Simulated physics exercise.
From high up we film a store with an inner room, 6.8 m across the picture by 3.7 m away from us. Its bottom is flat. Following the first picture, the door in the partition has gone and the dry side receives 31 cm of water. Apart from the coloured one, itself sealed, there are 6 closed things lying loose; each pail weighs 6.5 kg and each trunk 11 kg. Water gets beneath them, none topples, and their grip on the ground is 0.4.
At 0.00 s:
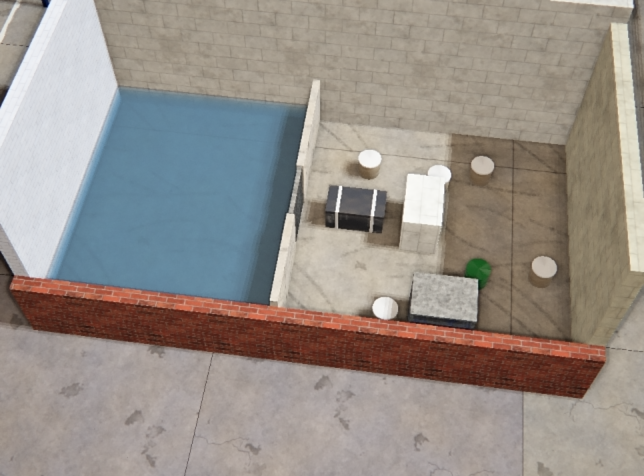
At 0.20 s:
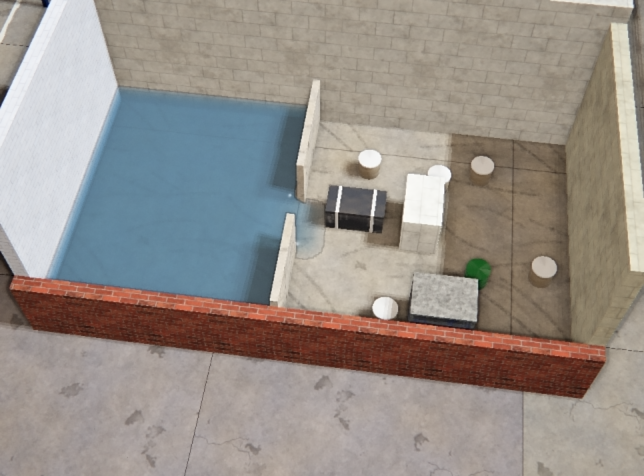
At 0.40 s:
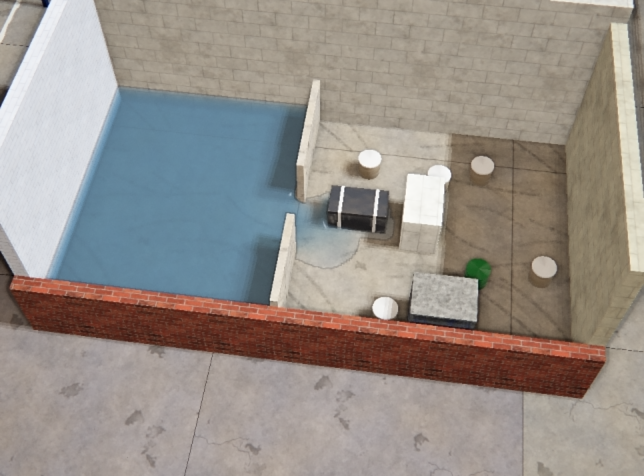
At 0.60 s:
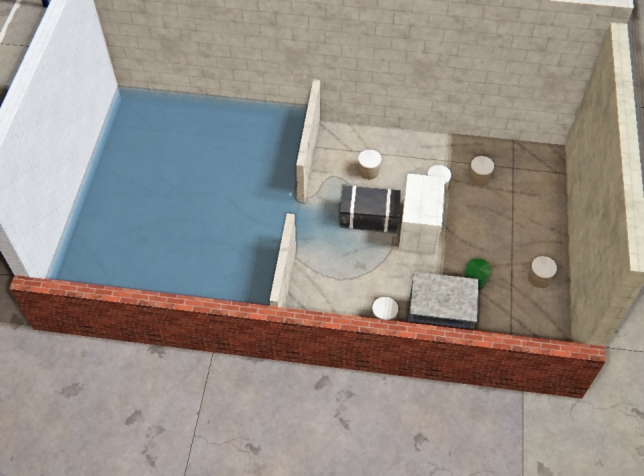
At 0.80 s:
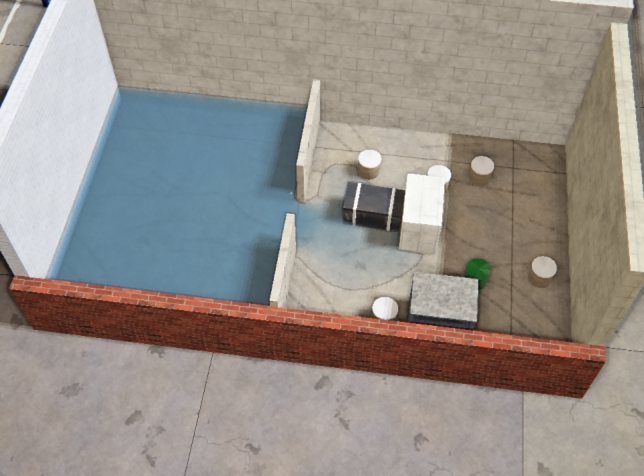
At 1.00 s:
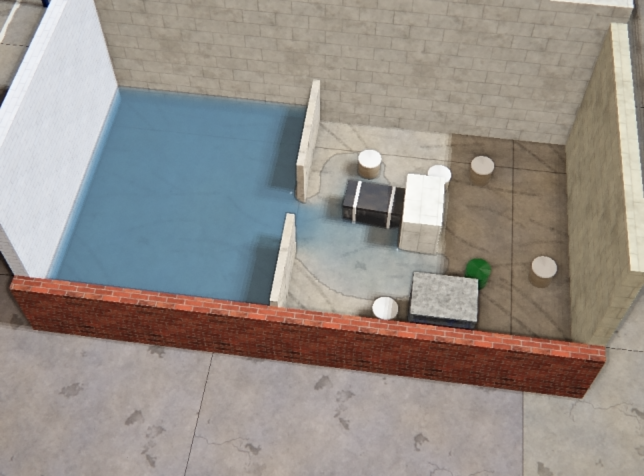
In a walled store, water spreads through a gap and shifts a dark box right.
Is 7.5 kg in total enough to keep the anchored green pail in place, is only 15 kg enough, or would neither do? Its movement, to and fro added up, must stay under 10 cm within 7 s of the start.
The pick: The heavy amount only.
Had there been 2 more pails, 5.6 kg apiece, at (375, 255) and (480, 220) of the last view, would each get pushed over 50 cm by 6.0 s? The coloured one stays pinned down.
Result, in sequence: Exceeded; not exceeded.
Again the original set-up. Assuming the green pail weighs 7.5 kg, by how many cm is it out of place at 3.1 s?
Displacement near 40 cm.
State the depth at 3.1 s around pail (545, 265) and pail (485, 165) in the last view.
Depth approx. 2 cm / 0 cm.
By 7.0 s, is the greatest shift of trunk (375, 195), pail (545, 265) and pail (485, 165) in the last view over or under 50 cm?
Going one by one: Goes farther, stays closer, stays closer.
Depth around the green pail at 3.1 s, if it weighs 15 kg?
Around 6 cm.
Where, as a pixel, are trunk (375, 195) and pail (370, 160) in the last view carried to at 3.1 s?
Approx. (387, 136); approx. (370, 125).
After 1.4 s the green pail would be 0 cm from its start with 7.5 kg and 0 cm from its start with 15 kg; 2 cm of water round it then.
After 3.1 s the green pail would be 36 cm from its start with 7.5 kg and 3 cm from its start with 15 kg; 6 cm of water round it then.
After 4.9 s the green pail would be 49 cm from its start with 7.5 kg and 4 cm from its start with 15 kg; 6 cm of water round it then.
After 7.0 s the green pail would be 76 cm from its start with 7.5 kg and 4 cm from its start with 15 kg; 10 cm of water round it then.
